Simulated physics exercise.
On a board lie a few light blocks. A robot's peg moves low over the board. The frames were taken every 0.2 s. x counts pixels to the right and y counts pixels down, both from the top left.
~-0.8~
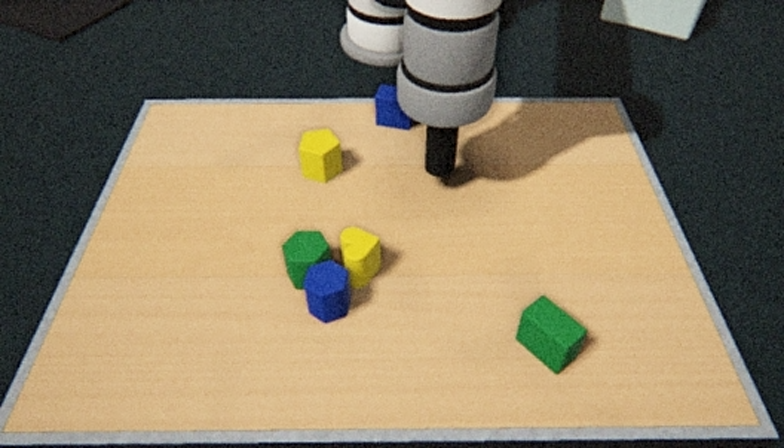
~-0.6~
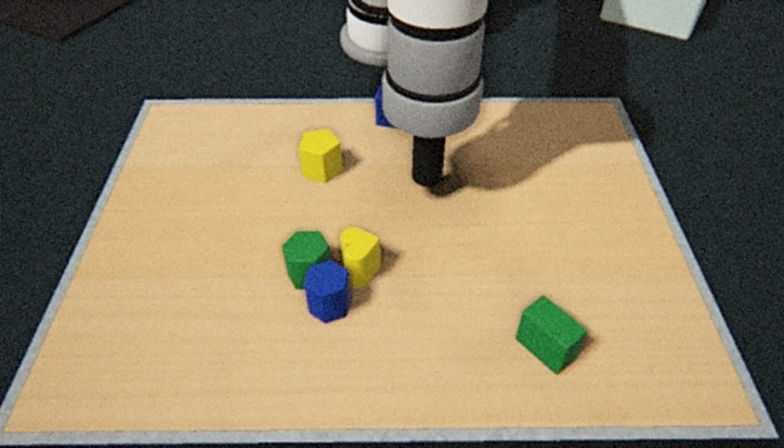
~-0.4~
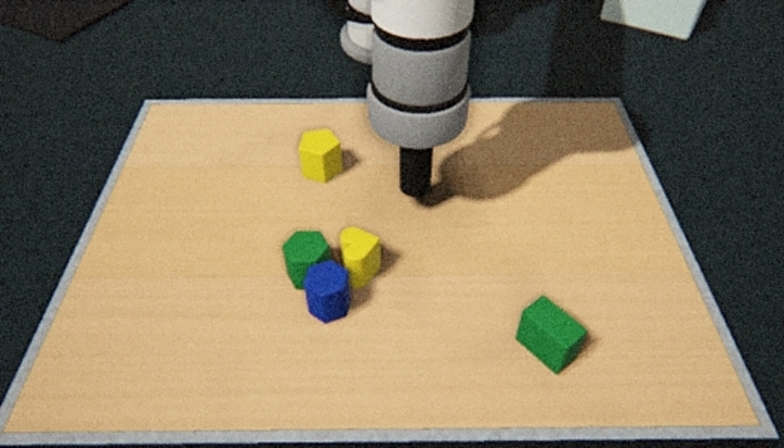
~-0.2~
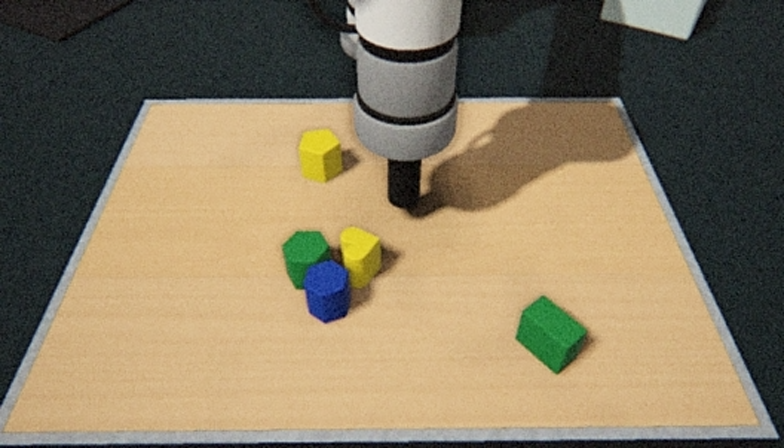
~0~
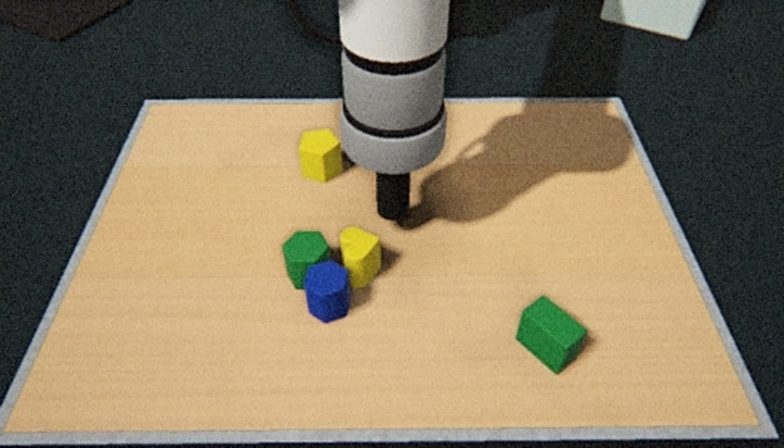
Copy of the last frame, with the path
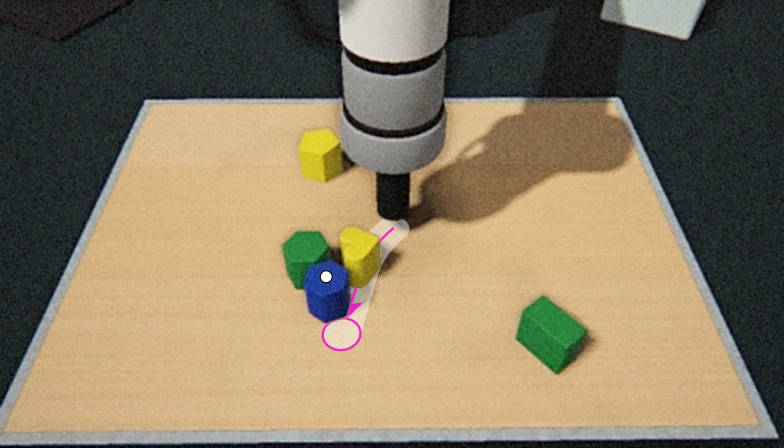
A robot arm with a black peg moves slowly down and to the left over a wooden board, nearing a cluster of green, blue and yellow blocks, while all the blocks on the board stay still.
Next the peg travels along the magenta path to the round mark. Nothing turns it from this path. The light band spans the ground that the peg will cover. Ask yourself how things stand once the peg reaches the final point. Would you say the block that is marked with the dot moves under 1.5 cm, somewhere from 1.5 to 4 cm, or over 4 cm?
Above 4 cm.
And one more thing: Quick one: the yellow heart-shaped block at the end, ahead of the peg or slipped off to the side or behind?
In front, still.
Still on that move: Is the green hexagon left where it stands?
In short: Yes.
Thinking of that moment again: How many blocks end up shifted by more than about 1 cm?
I expect two blocks to be moved by more than 1 cm.
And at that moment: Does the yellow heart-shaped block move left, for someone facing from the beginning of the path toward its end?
My answer is yes.
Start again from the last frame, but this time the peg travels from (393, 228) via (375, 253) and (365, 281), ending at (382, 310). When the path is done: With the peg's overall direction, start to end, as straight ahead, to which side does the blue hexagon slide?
Shifts right.
Path on the board, from (393, 228) by way of (368, 257) and (354, 293) to (342, 334); the dot is on the blue hexagon.
On the path given first. One third of the way, peg (367, 239); yellow heart-shaped block (351, 252).
Two thirds of the way, peg (353, 276); blue hexagon (308, 306), turned 70° clockwise; yellow heart-shaped block (345, 294), turned 15° anticlockwise.
At the end, peg (340, 316); green hexagon in place; blue hexagon (291, 328), turned 115° clockwise; yellow heart-shaped block (337, 338), turned 25° anticlockwise.
